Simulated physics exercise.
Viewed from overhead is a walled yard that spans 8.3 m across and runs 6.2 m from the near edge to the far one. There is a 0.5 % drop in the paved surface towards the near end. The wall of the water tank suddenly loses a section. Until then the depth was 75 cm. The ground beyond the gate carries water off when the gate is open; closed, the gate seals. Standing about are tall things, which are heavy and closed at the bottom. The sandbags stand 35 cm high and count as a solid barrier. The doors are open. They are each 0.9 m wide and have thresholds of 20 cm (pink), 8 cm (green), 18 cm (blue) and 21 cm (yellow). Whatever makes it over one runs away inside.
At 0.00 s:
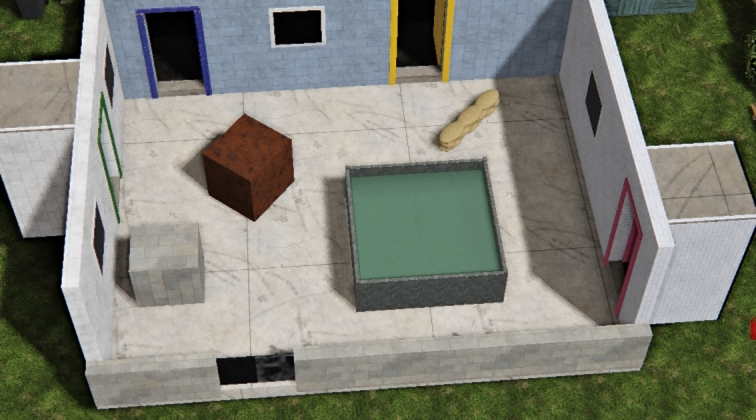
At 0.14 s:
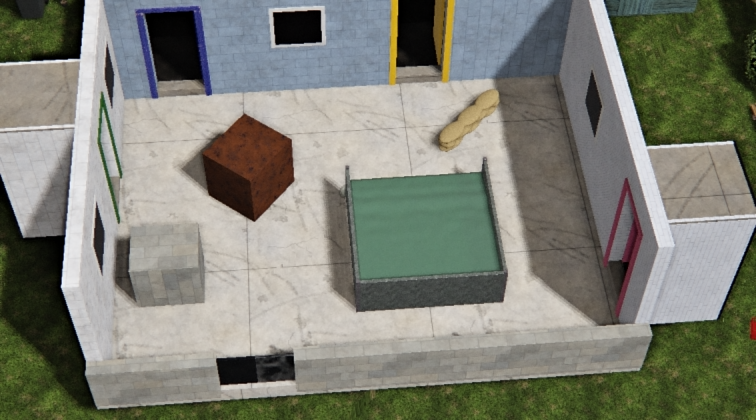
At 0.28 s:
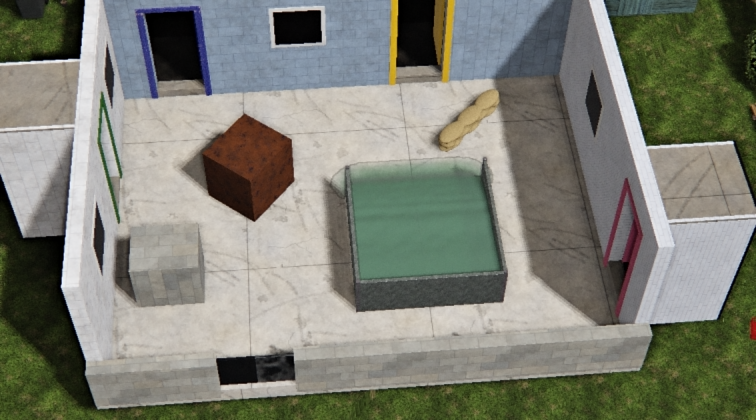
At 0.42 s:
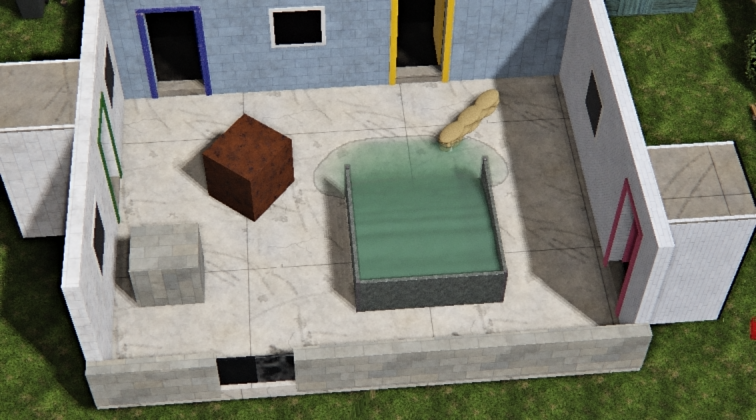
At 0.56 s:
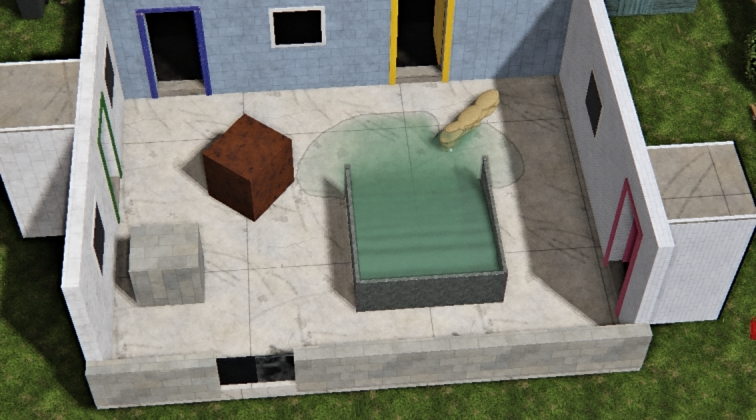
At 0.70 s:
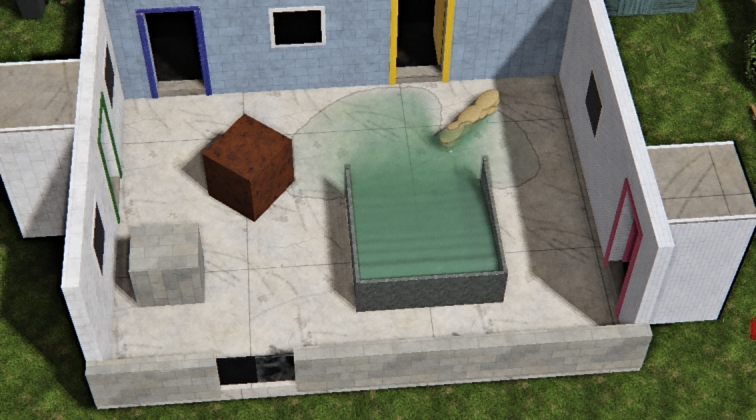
In the video, the far wall of a square tank of green water disappears in a walled yard, and water pours out across the pale floor, spreading around the tan sandbags and toward the blue back wall.
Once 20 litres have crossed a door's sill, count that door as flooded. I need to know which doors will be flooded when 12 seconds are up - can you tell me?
At the pink door the amount let in will fall short of the limit; at the green door the amount let in will top the limit; at the blue door the amount let in will fall short of the limit; at the yellow door the amount let in will top the limit.
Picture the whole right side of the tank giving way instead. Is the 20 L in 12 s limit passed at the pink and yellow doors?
Measured against that limit, pink comes out beyond it and yellow comes out short of it.
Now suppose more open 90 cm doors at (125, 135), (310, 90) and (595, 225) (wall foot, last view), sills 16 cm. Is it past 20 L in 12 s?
Per doorway, in order: Sufficient / sufficient / insufficient.
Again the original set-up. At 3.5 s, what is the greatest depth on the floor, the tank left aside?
It gets to some 36 cm.
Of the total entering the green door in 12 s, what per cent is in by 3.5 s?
That works out near 0%.
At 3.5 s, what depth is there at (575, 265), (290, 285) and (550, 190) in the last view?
Close to 1, 0 and 6 centimetres.
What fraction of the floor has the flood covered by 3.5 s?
Roughly 50 % of the floor is wet.
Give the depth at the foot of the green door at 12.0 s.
Some 8.5 centimetres of depth.
After 1.4 s water covers 30 % of the floor and is deepest (48 cm) near (372, 88); pink door not reached, green door not reached, blue door not reached, yellow door 35 cm at the sill, 47 L in.
After 2.2 s water covers 35 % of the floor and is deepest (42 cm) near (363, 95); pink door not reached, green door not reached, blue door 8 cm at the sill, 0 L in, yellow door 35 cm at the sill, 112 L in.
After 3.5 s water covers 50 % of the floor and is deepest (36 cm) near (134, 108); pink door not reached, green door 14 cm at the sill, 0 L in, blue door 10 cm at the sill, 0 L in, yellow door 22 cm at the sill, 165 L in.
After 7.0 s water covers 95 % of the floor and is deepest (21 cm) near (614, 312); pink door 8 cm at the sill, 0 L in, green door 10 cm at the sill, 37 L in, blue door 15 cm at the sill, 1 L in, yellow door 8 cm at the sill, 167 L in.
After 12.0 s water covers 100 % of the floor and is deepest (16 cm) near (111, 384); pink door 9 cm at the sill, 0 L in, green door 8 cm at the sill, 47 L in, blue door 5 cm at the sill, 1 L in, yellow door 5 cm at the sill, 167 L in.
